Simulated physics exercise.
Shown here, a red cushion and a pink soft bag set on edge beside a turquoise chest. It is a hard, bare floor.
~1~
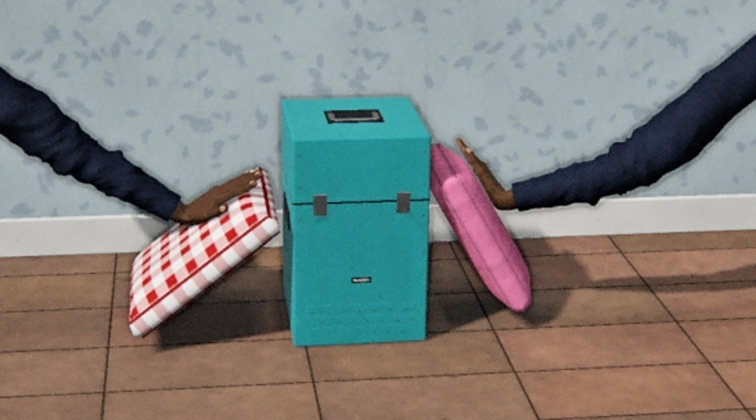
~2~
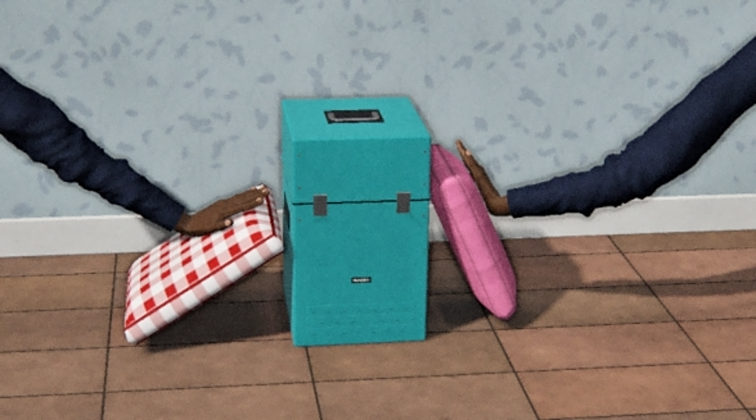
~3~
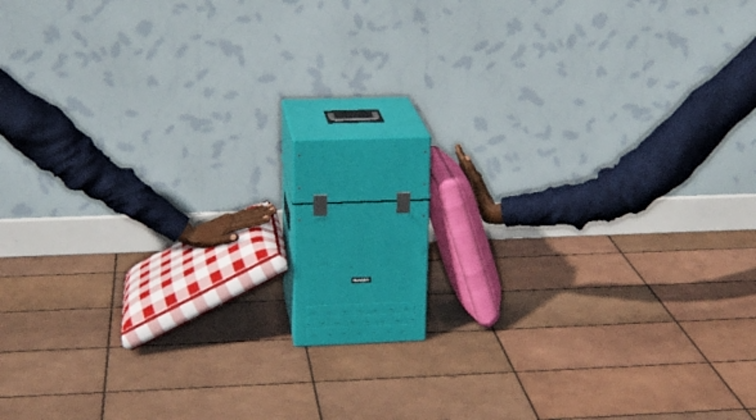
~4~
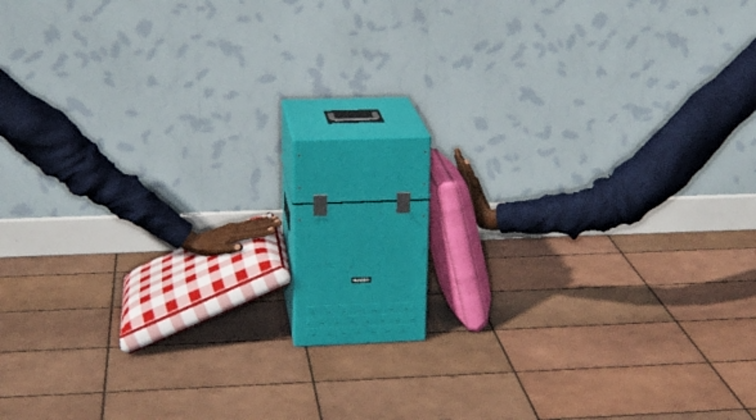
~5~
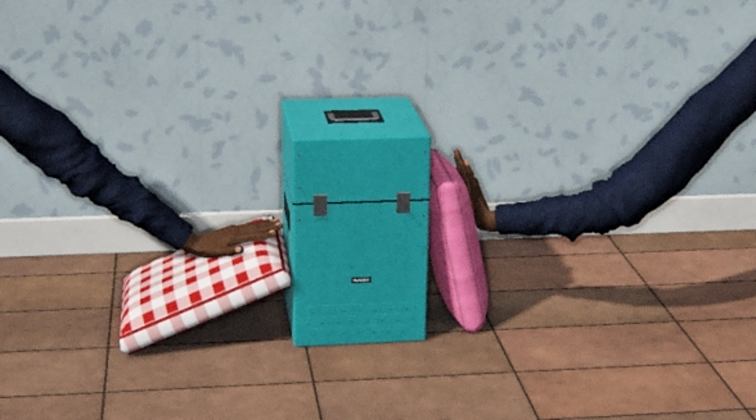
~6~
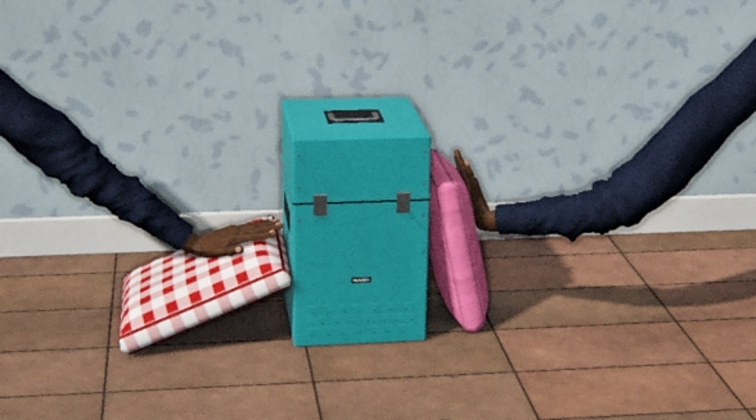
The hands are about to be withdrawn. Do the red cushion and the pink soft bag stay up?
As it turns out, the red cushion slumps to the floor, the pink soft bag remains propped up.
Then, 0.22 s later than the last view, cushion flat on the floor near (200, 301); soft bag against the side near (450, 239).
Then, 0.50 s later than the last view, cushion flat on the floor near (197, 304); soft bag against the side near (450, 240).
Finally, cushion flat on the floor near (197, 304); soft bag against the side near (450, 240). The red cushion slides down flat and the pink soft bag keeps leaning.
